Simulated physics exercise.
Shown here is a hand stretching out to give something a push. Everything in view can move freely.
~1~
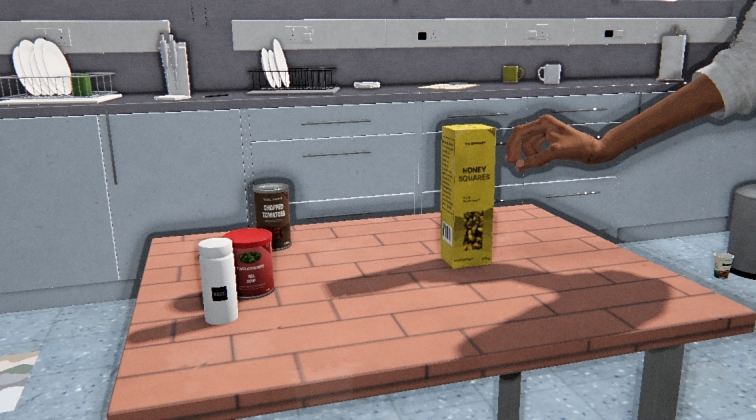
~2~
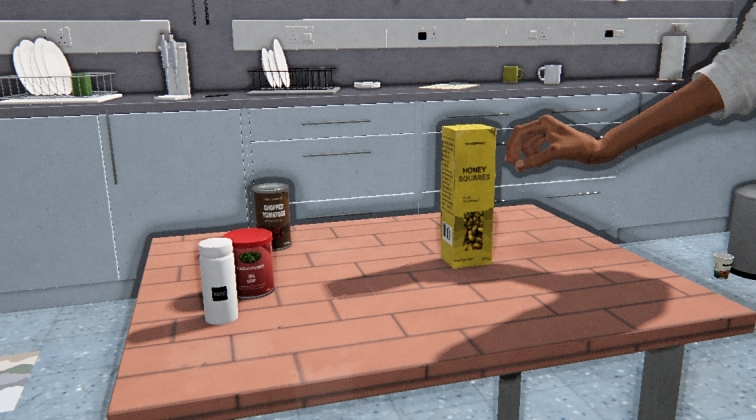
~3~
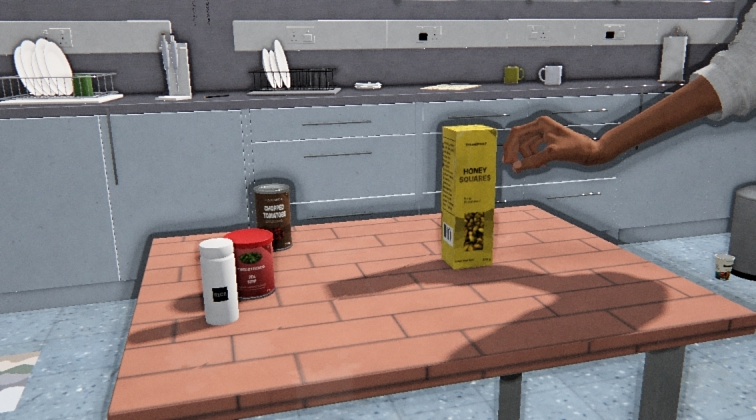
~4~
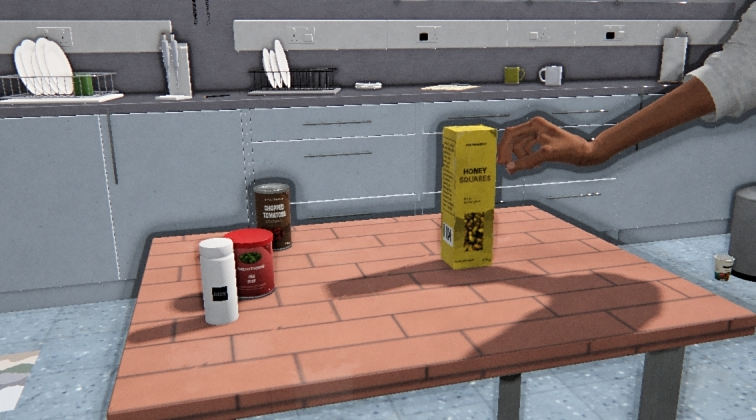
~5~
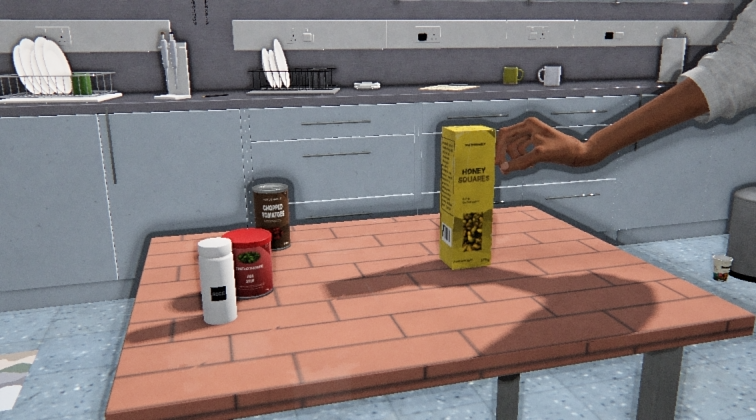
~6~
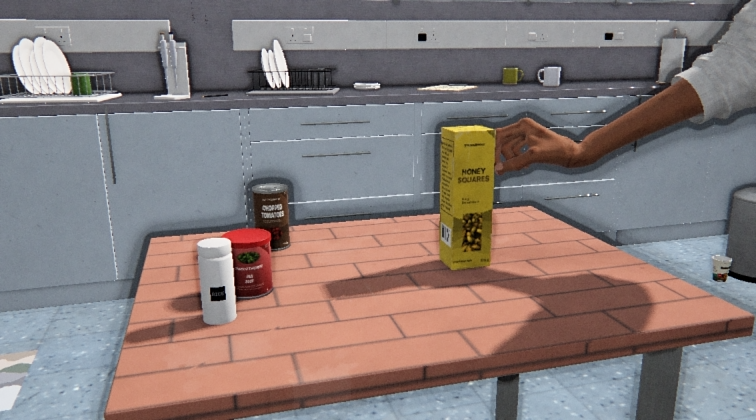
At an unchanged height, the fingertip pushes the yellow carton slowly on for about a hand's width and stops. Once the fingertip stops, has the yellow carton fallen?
It tilts past its balance point.
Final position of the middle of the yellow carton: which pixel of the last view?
It winds up at roughly (356, 253).
Then, 0.50 s later than the last frame, yellow carton tilted by 18° near (445, 195).
Then, 0.90 s later than the last frame, yellow carton on its side near (382, 240).
Then, 1.00 s later than the last frame, yellow carton on its side near (365, 244).
Then, 2.10 s later than the last frame, yellow carton on its side near (356, 253).
When it is over, lying over on the table, yellow carton. End places, in pixels of the last picture, yellow carton near (356, 253).
